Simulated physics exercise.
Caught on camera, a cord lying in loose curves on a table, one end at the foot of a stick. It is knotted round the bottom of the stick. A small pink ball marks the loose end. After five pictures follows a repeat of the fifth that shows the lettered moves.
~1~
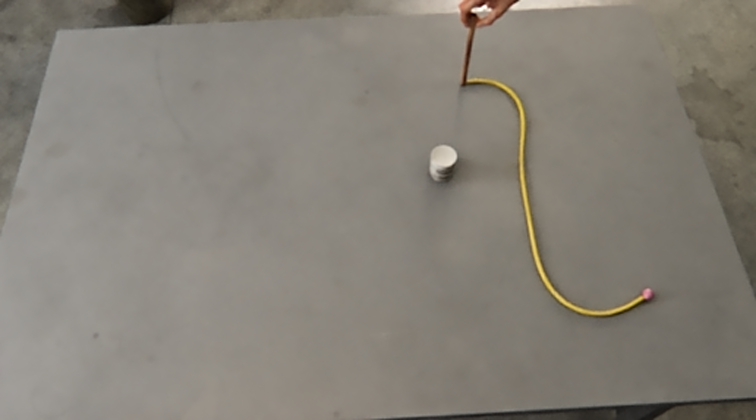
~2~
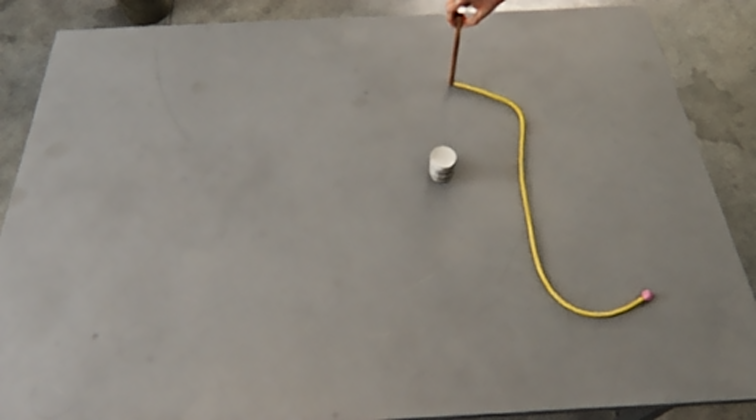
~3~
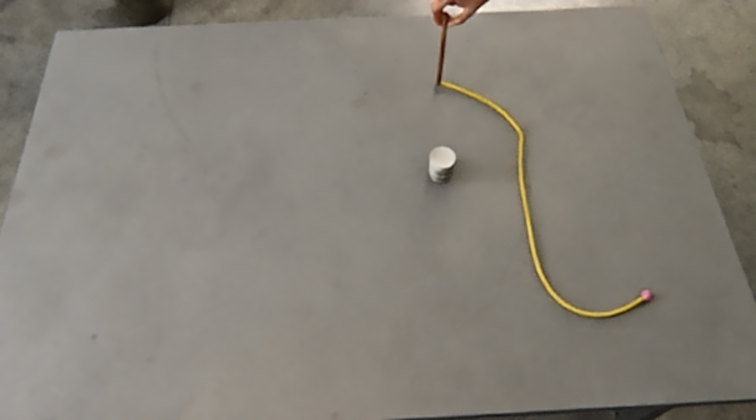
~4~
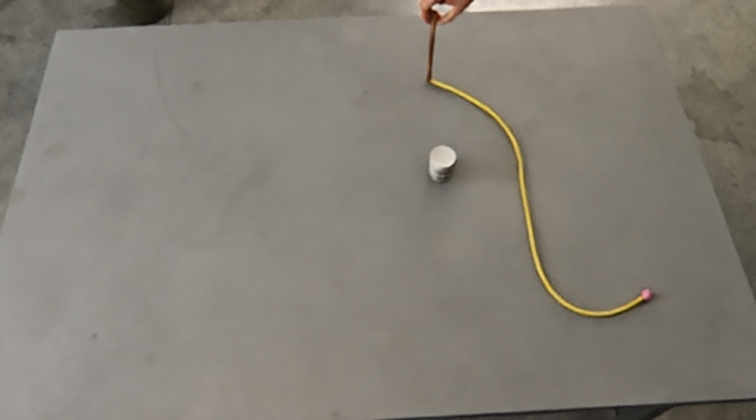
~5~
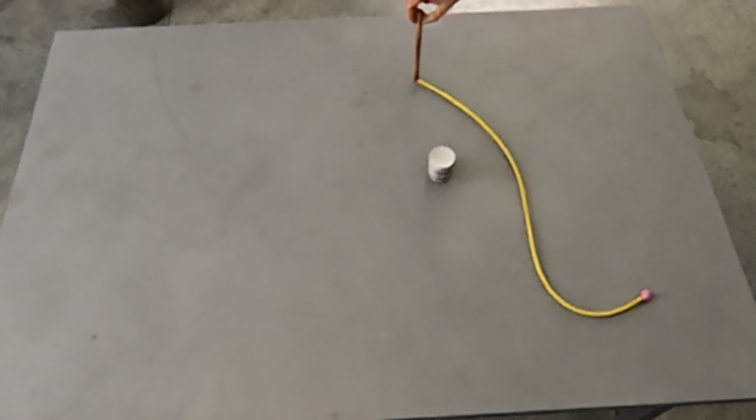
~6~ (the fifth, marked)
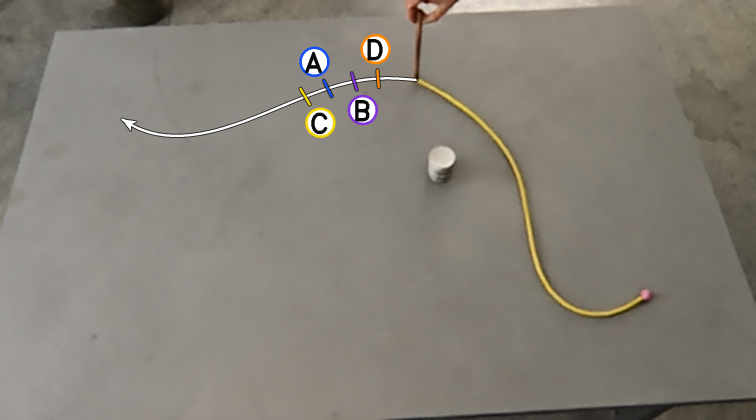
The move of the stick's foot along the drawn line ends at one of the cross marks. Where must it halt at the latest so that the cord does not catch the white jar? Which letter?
C.
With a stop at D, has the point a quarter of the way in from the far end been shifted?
Yes.
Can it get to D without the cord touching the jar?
Yes.
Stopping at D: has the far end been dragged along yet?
By then, no.
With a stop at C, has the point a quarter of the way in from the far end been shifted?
By then, yes.
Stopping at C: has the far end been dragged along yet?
Yes.
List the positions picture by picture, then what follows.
In the first picture, free end (648, 294); white jar (443, 164).
In the second picture, free end (648, 295); white jar (442, 165).
In the third picture, free end (647, 296); white jar (442, 165).
In the fourth picture, free end (647, 295); white jar (442, 164).
In the fifth picture, free end (647, 295); white jar (441, 165).
On the marked copy, A at (328, 89); B at (354, 82); C at (305, 97); D at (378, 79); the route from (416, 80) via (270, 111) to (123, 119).
Taking C. A third of the way, foot of the stick (376, 79), middle of the cord (506, 192), free end (646, 295).
Two thirds of the way, foot of the stick (338, 86), middle of the cord (484, 181), free end (640, 298).
When it is over, foot of the stick (305, 97), middle of the cord (466, 174), free end (625, 297); nothing has been touched.
As for the rest, A is safe but short; B is safe but short; D is safe but short.
